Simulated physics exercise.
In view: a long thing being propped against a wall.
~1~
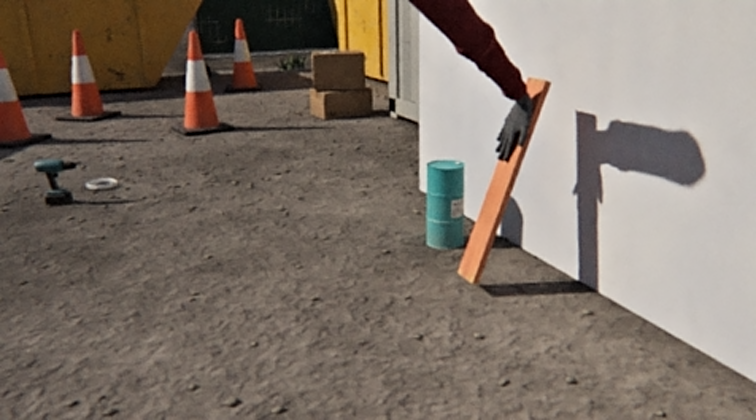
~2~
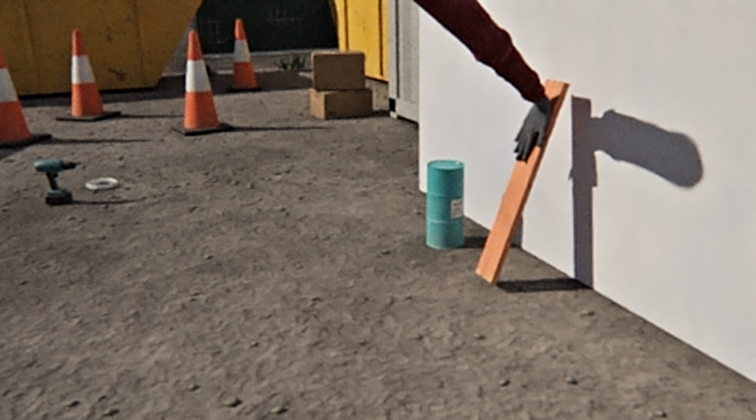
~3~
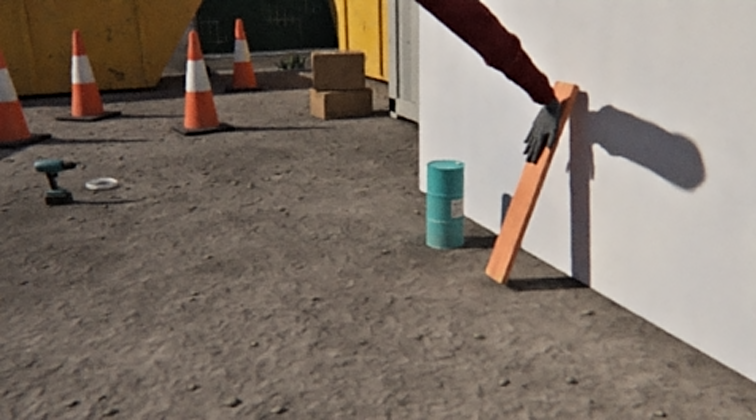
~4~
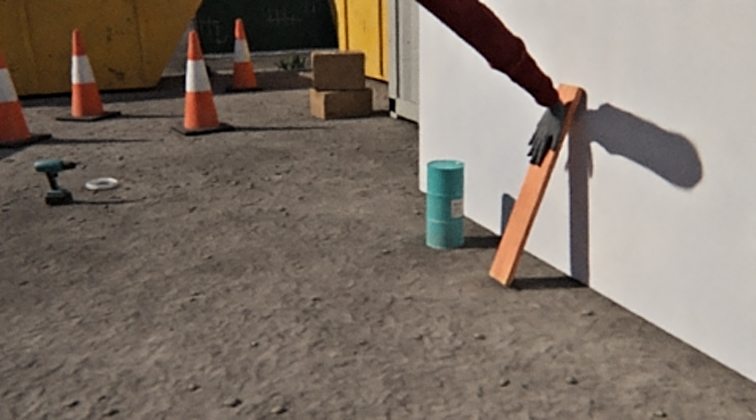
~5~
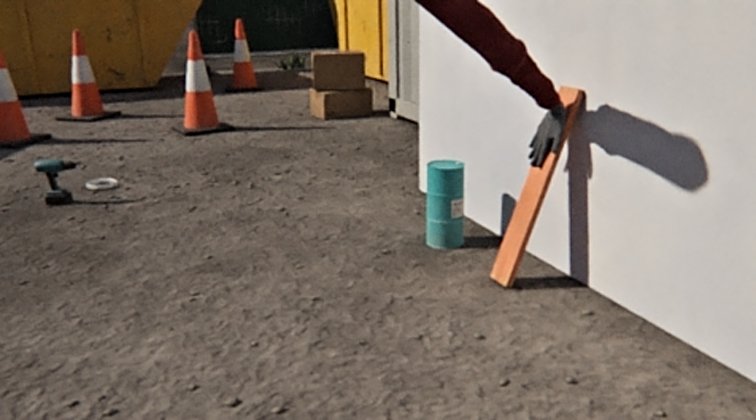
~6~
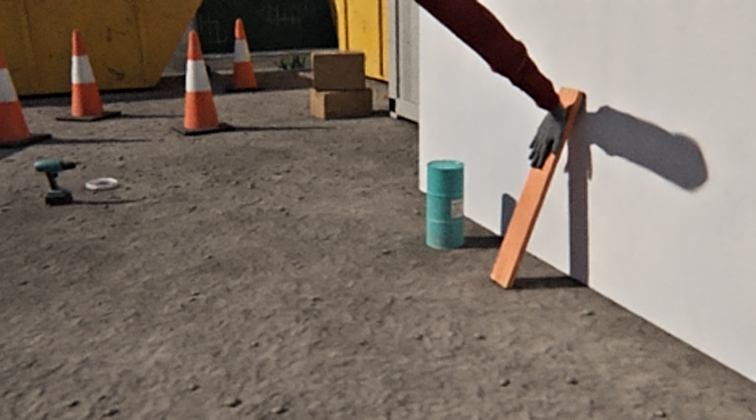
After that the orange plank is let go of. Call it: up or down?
Up.
Then, 0.40 s on from there, no change.
Then, 0.90 s on from there, orange plank resting near (536, 189).
In the end, both unmoved. At the end, from the last picture's camera, orange plank near (536, 189). The plank stays up.
